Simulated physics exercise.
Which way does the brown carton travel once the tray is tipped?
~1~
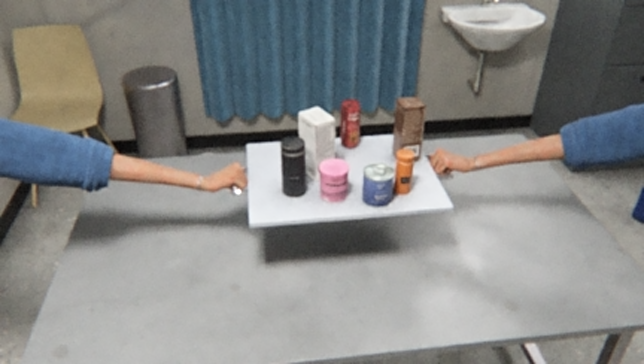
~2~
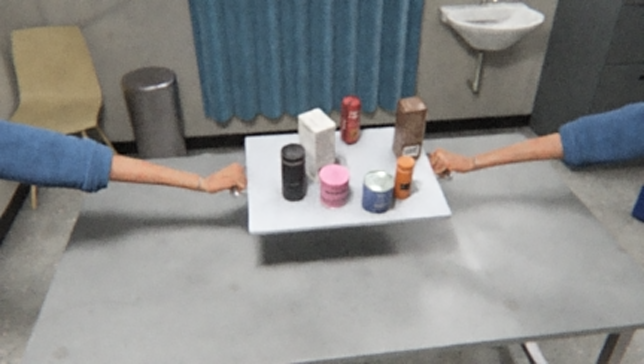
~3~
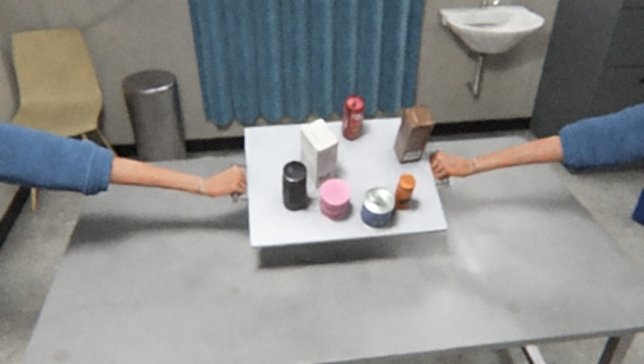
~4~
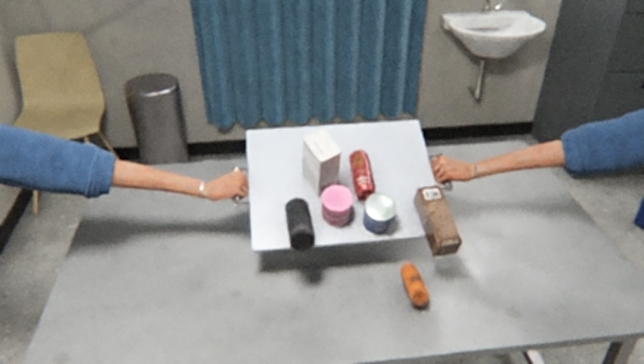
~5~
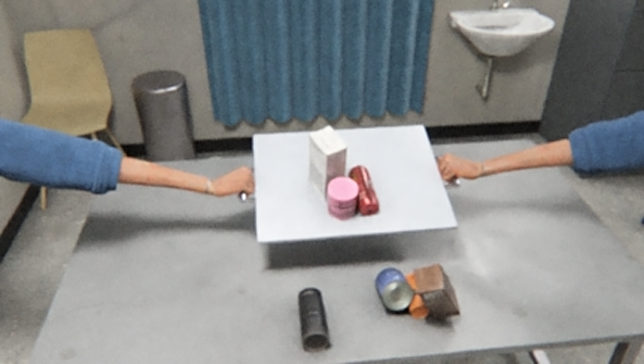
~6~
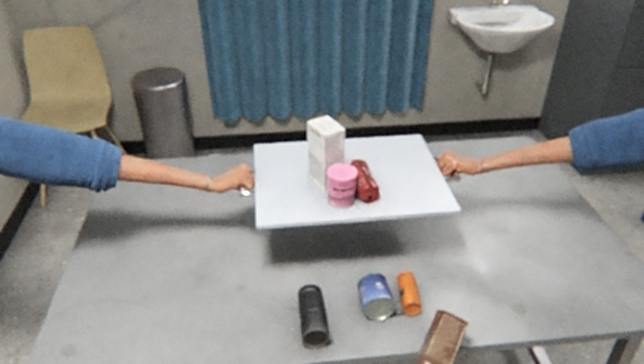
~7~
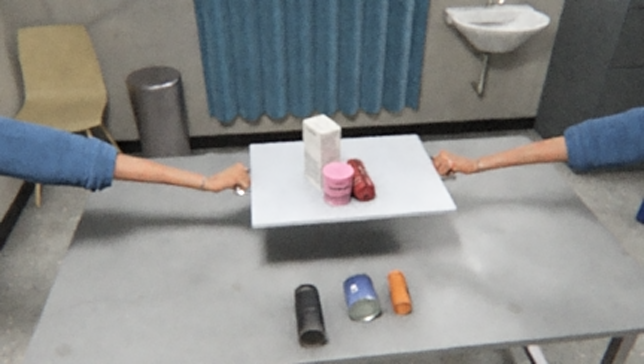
It moves down the view, coming off the near edge of the tray towards the viewer.
